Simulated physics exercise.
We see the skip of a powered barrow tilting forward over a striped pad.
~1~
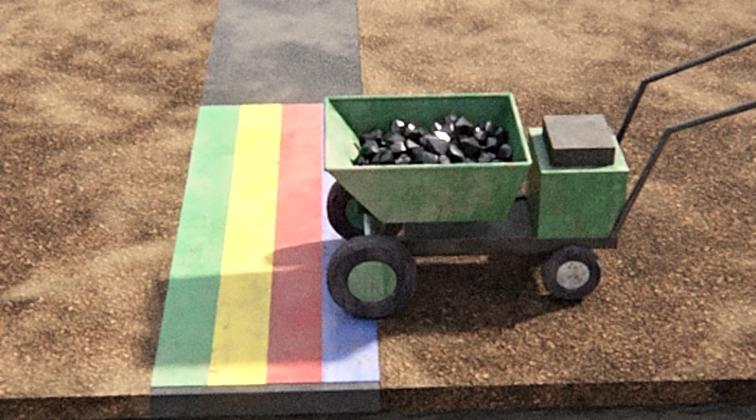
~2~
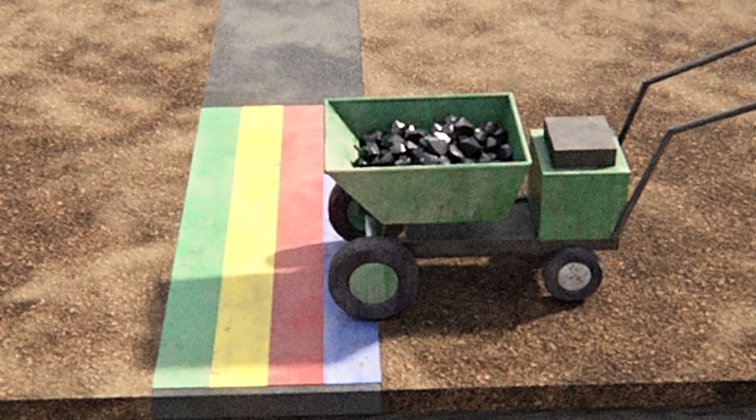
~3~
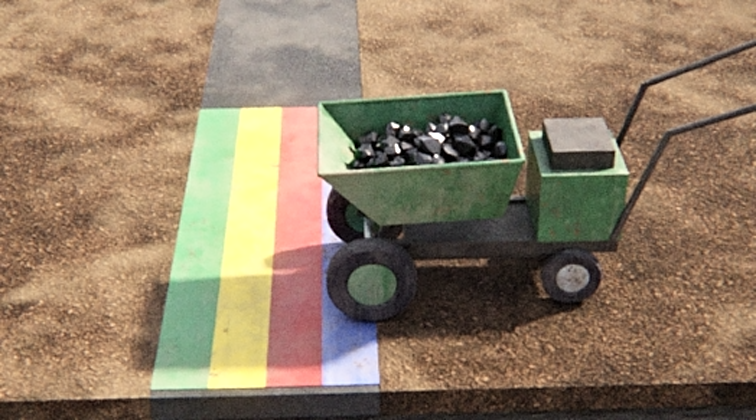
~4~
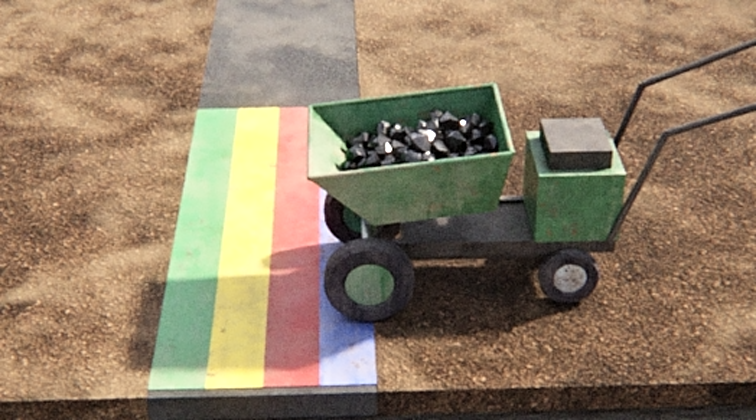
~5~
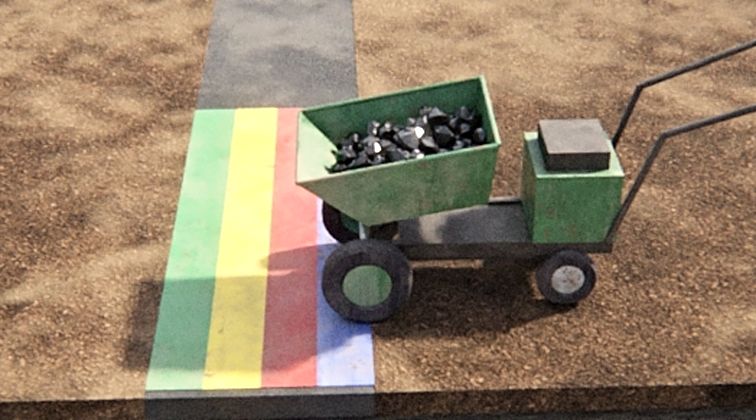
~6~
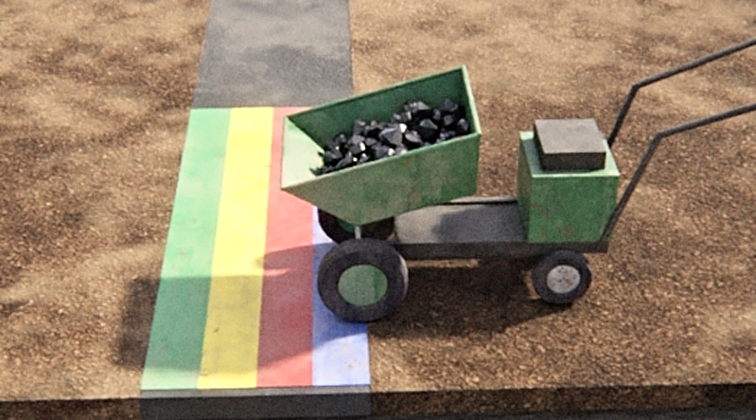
The green skip of a small powered barrow, heaped with black lumps of coal, sits over brown gritty ground, seen from above and to one side. Left of the barrow lies a pad striped green, yellow, red and blue, with a grey strip behind it and dark handles rising at right. The skip starts level, then tilts gradually forward to the left, its rear lifting, while the view shifts very slightly.
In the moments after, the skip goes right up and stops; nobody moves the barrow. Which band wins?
Most covered: The green band.
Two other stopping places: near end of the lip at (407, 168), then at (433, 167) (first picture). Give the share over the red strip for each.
About 40 and 40 per cent.
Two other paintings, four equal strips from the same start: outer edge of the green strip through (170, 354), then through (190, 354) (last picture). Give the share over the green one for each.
About 40 and 30 per cent.
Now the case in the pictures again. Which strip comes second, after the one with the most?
The runner-up: The yellow one.
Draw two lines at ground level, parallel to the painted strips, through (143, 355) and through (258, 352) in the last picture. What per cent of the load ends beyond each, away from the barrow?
First some 20, then 80 per cent.
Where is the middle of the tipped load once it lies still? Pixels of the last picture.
Roughly at (182, 279).
Soon, skip tipped steeply; all in the skip.
A while on, skip tipped steeply; most in the skip; a stray few over the yellow strip; a small part over the green strip; a stray few falling.
Towards the end, skip tipped right over; about a quarter in the skip; a small part over the yellow strip; about a third over the green strip; about a quarter off the paint.
Finally, skip tipped right over; about a quarter in the skip; none over the blue strip; none over the red strip; about a quarter over the yellow strip; about a third over the green strip; about a quarter off the paint.
